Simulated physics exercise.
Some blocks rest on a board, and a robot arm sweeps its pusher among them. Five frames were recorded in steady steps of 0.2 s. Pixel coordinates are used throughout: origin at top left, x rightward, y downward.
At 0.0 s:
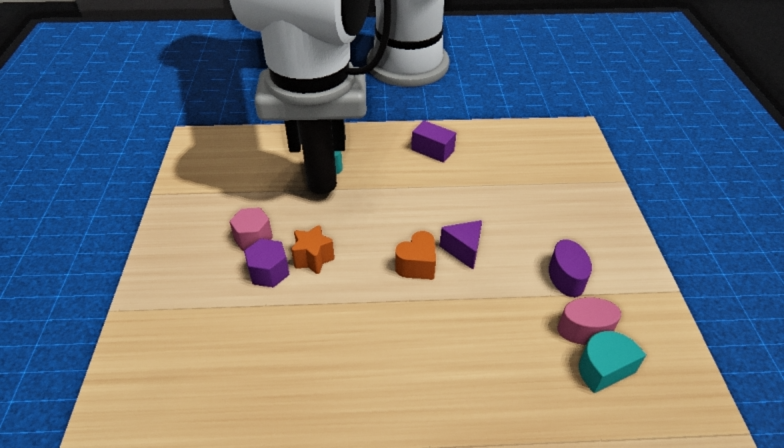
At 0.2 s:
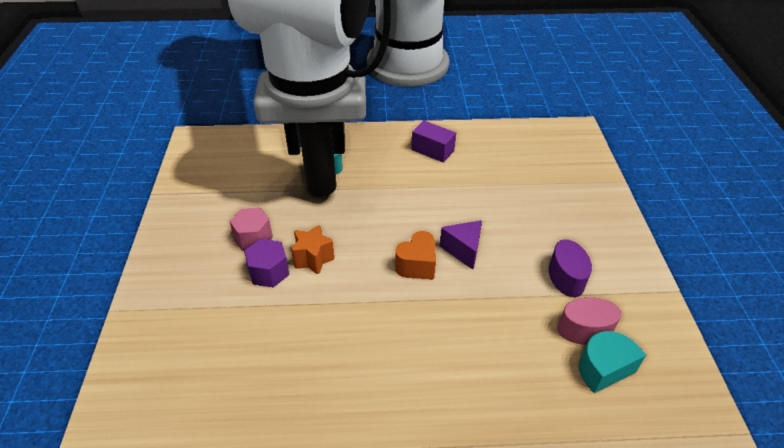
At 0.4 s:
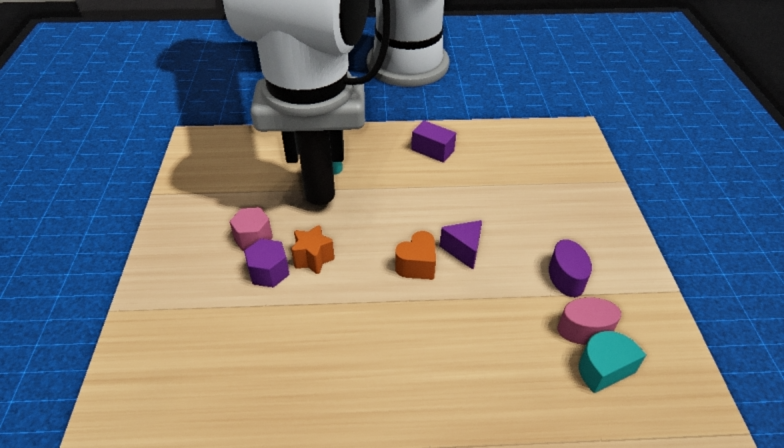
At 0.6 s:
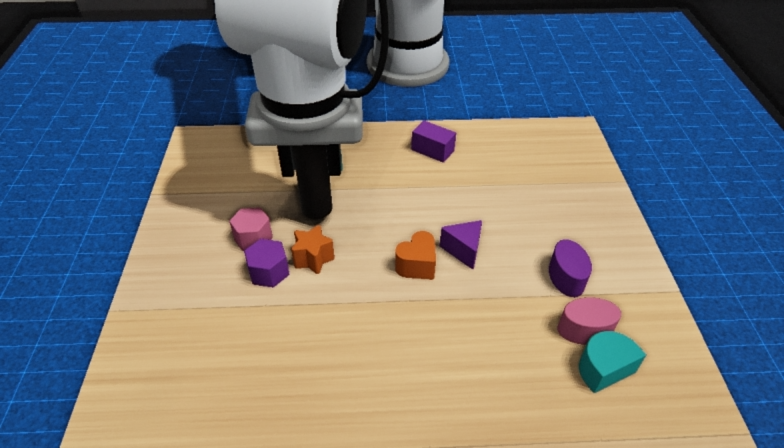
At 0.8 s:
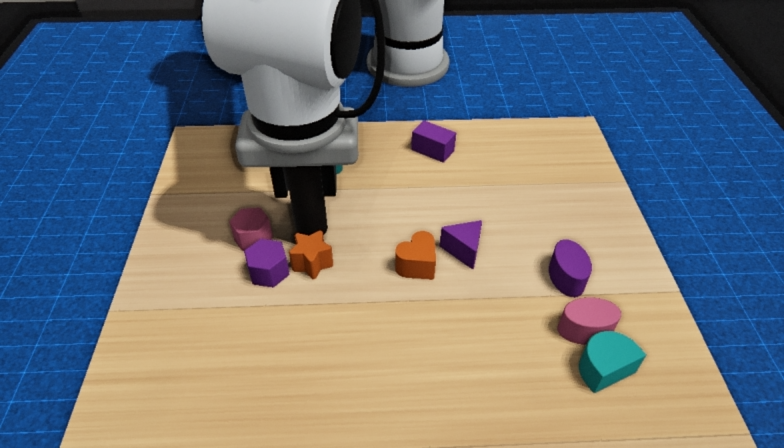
On a wooden board scattered with colorful blocks, a robot arm's black pusher barely moved at first, then slid toward the viewer and nudged the orange star slightly the same way.
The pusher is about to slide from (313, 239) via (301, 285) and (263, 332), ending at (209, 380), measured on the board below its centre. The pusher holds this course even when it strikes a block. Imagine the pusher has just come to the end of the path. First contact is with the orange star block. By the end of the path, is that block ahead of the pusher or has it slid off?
It slides aside on the way.
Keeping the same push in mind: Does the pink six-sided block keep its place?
My answer is yes.
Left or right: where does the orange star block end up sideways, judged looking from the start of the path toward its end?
The orange star block is shifted sideways to the left, facing along the path from start to end.
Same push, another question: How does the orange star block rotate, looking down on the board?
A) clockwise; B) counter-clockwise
Option B.
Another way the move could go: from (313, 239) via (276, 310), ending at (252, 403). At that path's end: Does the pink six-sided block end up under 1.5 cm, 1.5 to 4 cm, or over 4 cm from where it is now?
Under 1.5 cm.
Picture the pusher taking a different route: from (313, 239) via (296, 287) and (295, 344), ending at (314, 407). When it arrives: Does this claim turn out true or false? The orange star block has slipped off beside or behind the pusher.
False - the claim does not hold.
On the path given first. One third of the way, pusher at (299, 275); purple six-sided block at (262, 255), turned 15° clockwise; orange star block at (300, 293).
Two thirds of the way, pusher at (260, 323); purple six-sided block at (262, 255), turned 15° clockwise; orange star block at (288, 330), turned 50° anticlockwise.
At the end, pusher at (205, 371); pink six-sided block in place; purple six-sided block at (262, 255), turned 15° clockwise; orange star block at (287, 331), turned 55° anticlockwise.
